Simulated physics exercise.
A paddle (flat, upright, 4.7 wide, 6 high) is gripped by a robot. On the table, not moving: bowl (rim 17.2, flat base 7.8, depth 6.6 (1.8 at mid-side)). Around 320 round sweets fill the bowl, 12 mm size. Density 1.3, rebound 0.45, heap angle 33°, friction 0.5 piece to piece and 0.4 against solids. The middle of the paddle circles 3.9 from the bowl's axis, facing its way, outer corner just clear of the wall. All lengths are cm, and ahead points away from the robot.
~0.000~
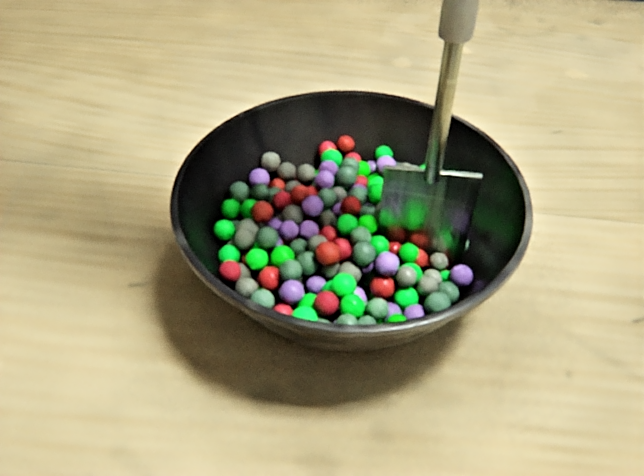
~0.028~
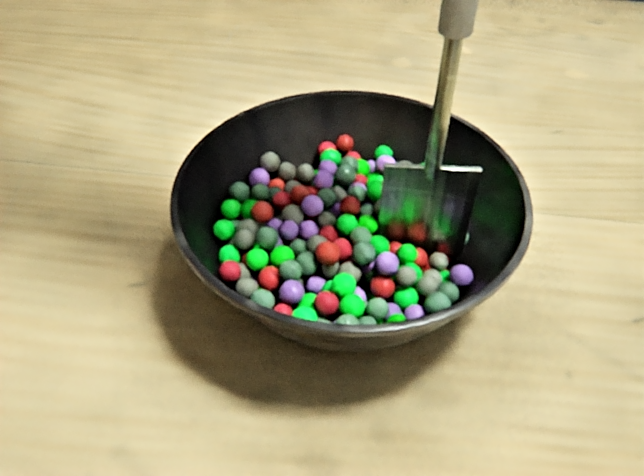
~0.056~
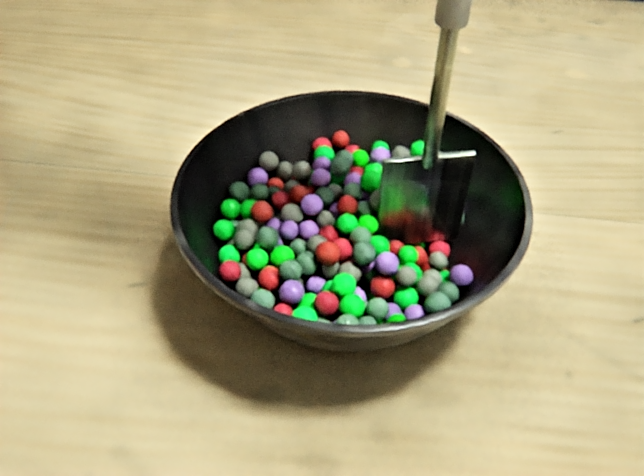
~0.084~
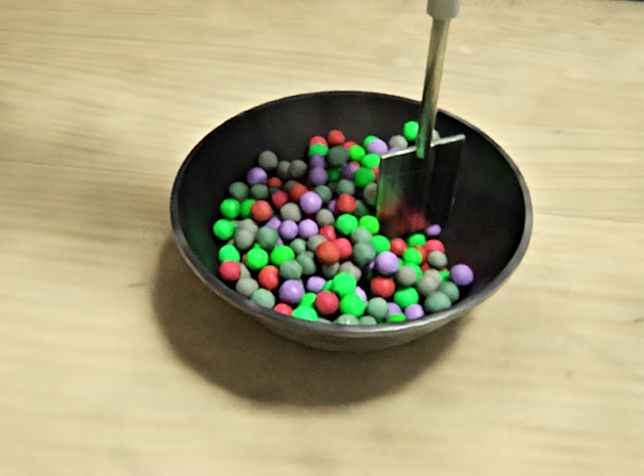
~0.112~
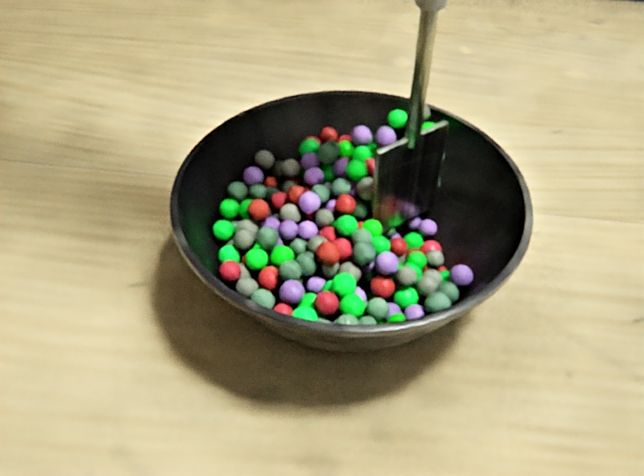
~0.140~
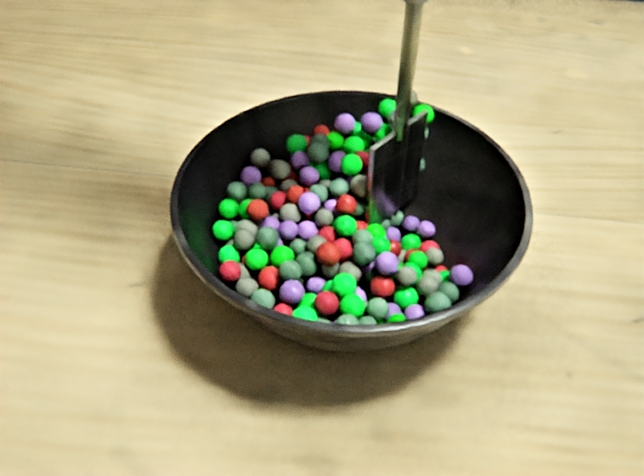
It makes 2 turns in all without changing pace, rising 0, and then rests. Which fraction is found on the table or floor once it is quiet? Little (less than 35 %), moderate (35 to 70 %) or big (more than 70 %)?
Share on the table or floor: Little (less than 35 %).
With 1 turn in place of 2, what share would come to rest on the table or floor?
It would be near 15 per cent.
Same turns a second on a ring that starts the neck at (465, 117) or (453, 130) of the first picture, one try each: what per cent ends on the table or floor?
Some 20 and 25 per cent.
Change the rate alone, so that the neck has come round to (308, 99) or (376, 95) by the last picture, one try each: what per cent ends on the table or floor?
Some 65 and 45 per cent.
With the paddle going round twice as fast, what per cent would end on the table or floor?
Then about 55 per cent.
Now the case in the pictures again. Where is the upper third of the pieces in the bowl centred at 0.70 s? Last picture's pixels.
Around (452, 214).
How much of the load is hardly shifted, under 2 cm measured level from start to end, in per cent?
Some 10 per cent.
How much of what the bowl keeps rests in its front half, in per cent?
Roughly 30 per cent.
By 0.70 s, 318° round, highest piece 9 above the table; 284 in the bowl, 34 on the table or floor, 6 in flight or on the tool.
By 1.26 s, 220° round, highest piece 9 above the table; 254 in the bowl, 67 on the table or floor, 3 in flight or on the tool.
By 1.74 s, 0° round, highest piece 7 above the table; 238 in the bowl, 86 on the table or floor.
By 2.44 s, 0° round, highest piece 7 above the table; 238 in the bowl, 86 on the table or floor.
Final count, 238 in the bowl, 86 on the table or floor. That is 27 % on the table or floor.
